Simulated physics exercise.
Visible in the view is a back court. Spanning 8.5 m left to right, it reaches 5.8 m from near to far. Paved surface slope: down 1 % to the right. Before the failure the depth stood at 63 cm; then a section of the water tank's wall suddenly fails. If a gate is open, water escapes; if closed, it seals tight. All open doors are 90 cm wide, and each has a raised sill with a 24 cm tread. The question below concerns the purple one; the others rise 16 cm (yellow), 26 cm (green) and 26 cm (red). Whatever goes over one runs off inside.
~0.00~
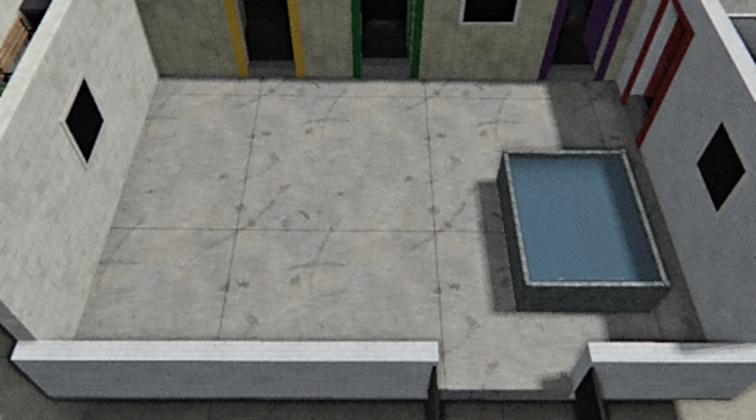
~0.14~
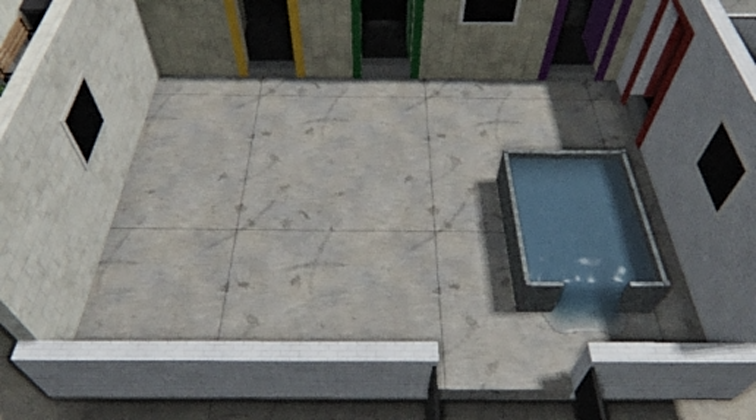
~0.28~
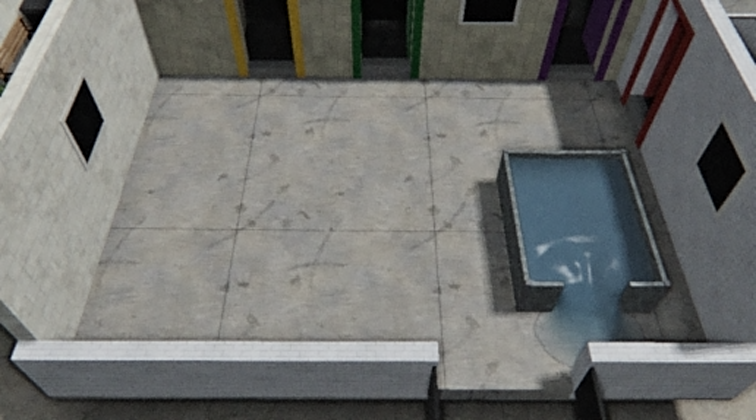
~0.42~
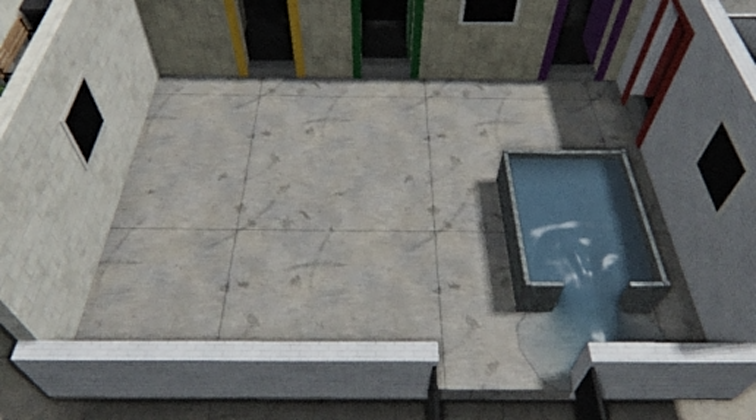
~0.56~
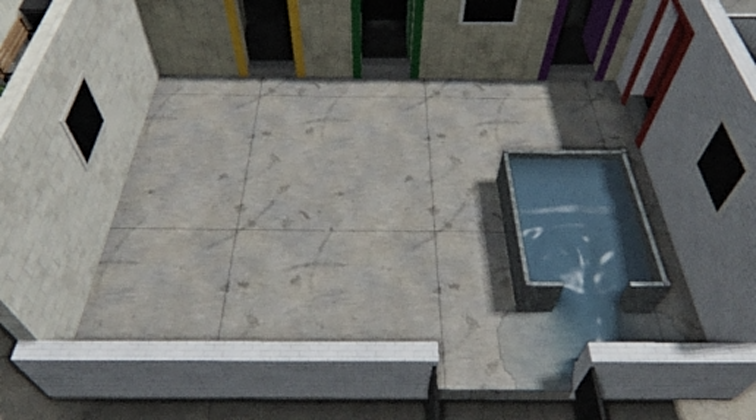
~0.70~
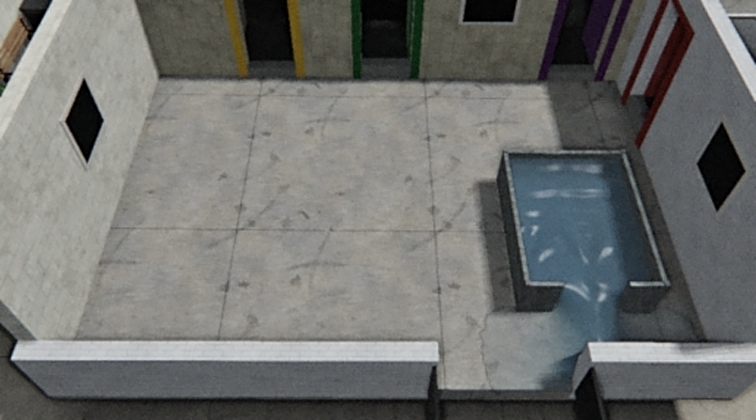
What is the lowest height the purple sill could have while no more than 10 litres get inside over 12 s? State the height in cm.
18 cm.
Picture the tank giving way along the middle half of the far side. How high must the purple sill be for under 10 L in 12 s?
Then it needs around 27 cm.
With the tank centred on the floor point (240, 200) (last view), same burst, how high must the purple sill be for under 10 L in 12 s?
Then it needs to be around 8.0 cm high.
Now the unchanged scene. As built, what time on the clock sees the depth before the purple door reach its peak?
At about 4.5 s.
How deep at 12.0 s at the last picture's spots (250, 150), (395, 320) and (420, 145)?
About 4, 2 and 2 cm.
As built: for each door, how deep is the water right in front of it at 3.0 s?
Purple door 0 cm, yellow door 0 cm, green door 0 cm, red door 10 cm.
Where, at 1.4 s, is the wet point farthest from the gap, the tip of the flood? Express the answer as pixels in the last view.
(428, 371).
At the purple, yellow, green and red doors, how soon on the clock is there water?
Arrival: Purple 3.2 s, yellow 7.0 s, green 5.0 s, red 2.6 s.
After 1.4 s water covers 10 % of the floor, deepest (48 cm) near (717, 373); it has not reached the purple door.
After 3.0 s water covers 25 % of the floor, deepest (34 cm) near (703, 373); it has not reached the purple door.
After 12.0 s water covers 95 % of the floor, deepest (10 cm) near (703, 373); 8 cm at the purple door, 19 litres in over its 16 cm sill.
At the purple door as built, the water arrived by 3.3 s and peaked near 20 cm at 4.4 s.
Run again over the same 12 s with other heights there, 19 litres in over 16 cm, 1 litre over 22.5 cm. The limit of 10 litres is kept from about 18 cm up.
